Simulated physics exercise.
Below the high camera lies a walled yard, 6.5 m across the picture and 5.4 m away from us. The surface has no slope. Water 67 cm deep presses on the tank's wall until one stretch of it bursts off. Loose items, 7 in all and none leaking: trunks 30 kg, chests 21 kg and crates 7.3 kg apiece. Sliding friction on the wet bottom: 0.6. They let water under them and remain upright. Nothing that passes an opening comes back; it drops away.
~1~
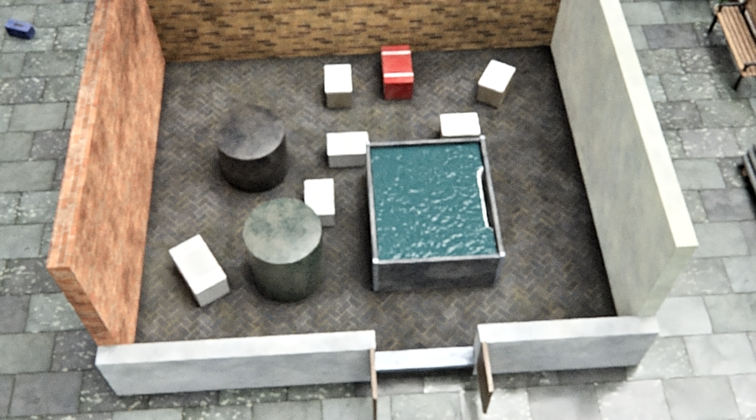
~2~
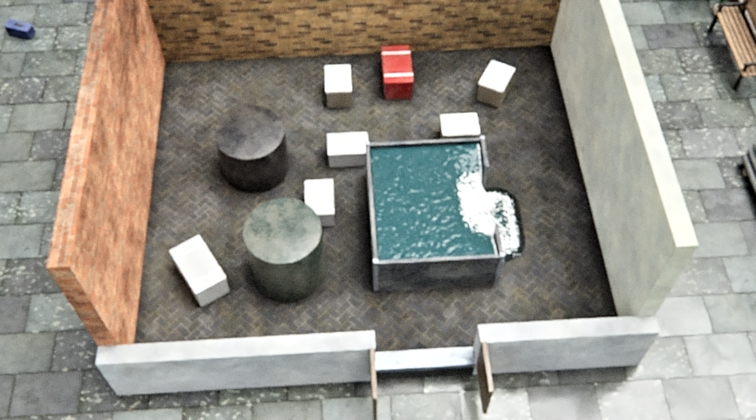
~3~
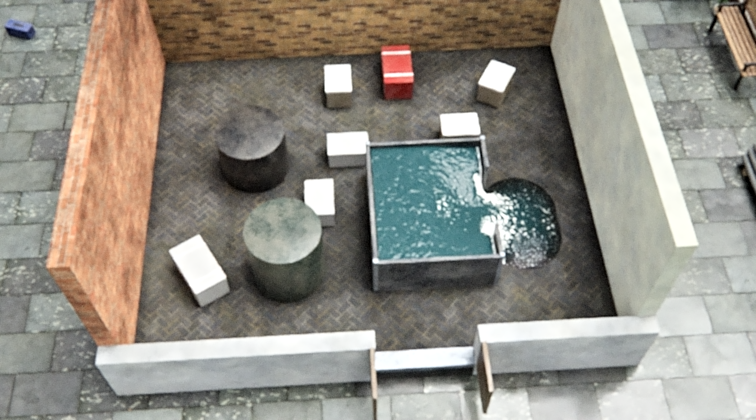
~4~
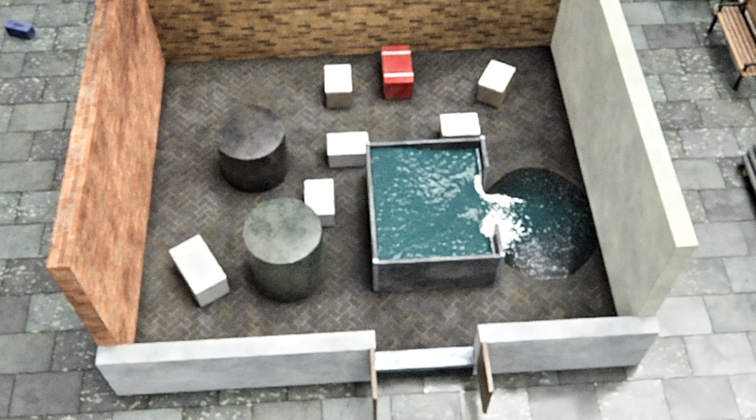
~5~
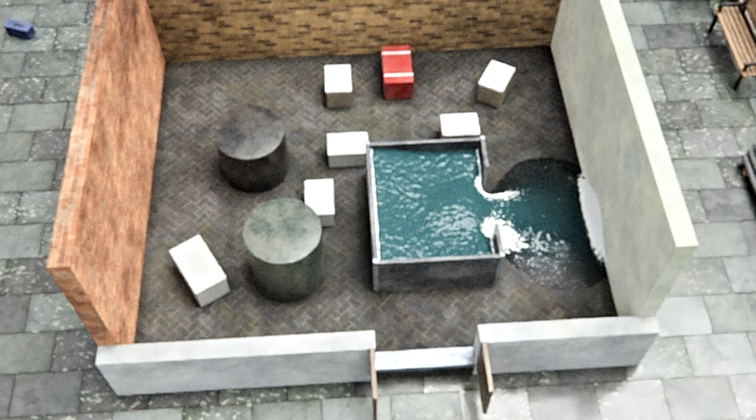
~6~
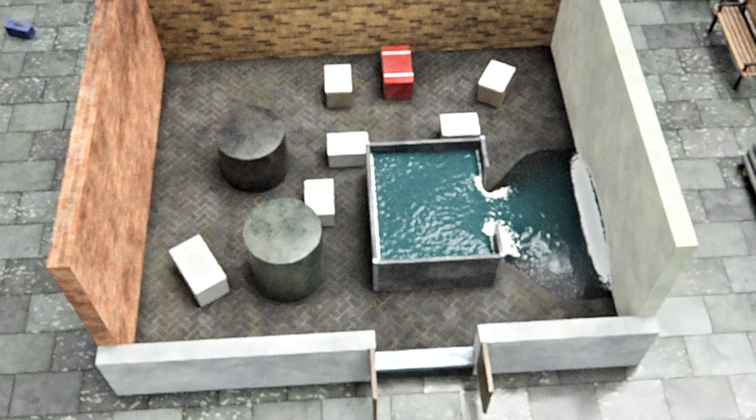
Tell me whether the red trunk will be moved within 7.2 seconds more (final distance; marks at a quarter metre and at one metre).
The red trunk goes a moderate distance.
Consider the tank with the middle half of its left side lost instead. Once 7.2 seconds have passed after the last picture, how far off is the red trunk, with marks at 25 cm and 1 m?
In that scenario the red trunk would have stayed in place.
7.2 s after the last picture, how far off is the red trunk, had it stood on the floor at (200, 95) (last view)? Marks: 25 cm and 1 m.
It barely shifts.
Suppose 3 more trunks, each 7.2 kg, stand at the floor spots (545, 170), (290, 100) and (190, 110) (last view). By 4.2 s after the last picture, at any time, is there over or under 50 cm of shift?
The first one ends up beyond that, the second inside that, the third inside that.
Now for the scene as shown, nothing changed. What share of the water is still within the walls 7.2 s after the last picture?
Around 96 per cent of the water is still in there.
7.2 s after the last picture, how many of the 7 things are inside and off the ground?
Total: 1.
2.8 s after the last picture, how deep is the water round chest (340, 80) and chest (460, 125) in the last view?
Close to 0 and 1 centimetres.
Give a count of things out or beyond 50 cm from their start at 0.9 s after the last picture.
Answer: 0.
Then, 0.9 s after the last picture the red trunk is near (397, 64), 0.0 m from its start, aground; 0 of 7 are out; 0 afloat.
Then, 2.8 s after the last picture the red trunk is near (388, 65), 0.1 m from its start, aground; 0 of 7 are out; 0 afloat.
Then, 4.8 s after the last picture the red trunk is near (371, 71), 0.4 m from its start, aground; 0 of 7 are out; 0 afloat.
Then, 7.2 s after the last picture the red trunk is near (367, 74), 0.5 m from its start, aground; 0 of 7 are out; 1 afloat.
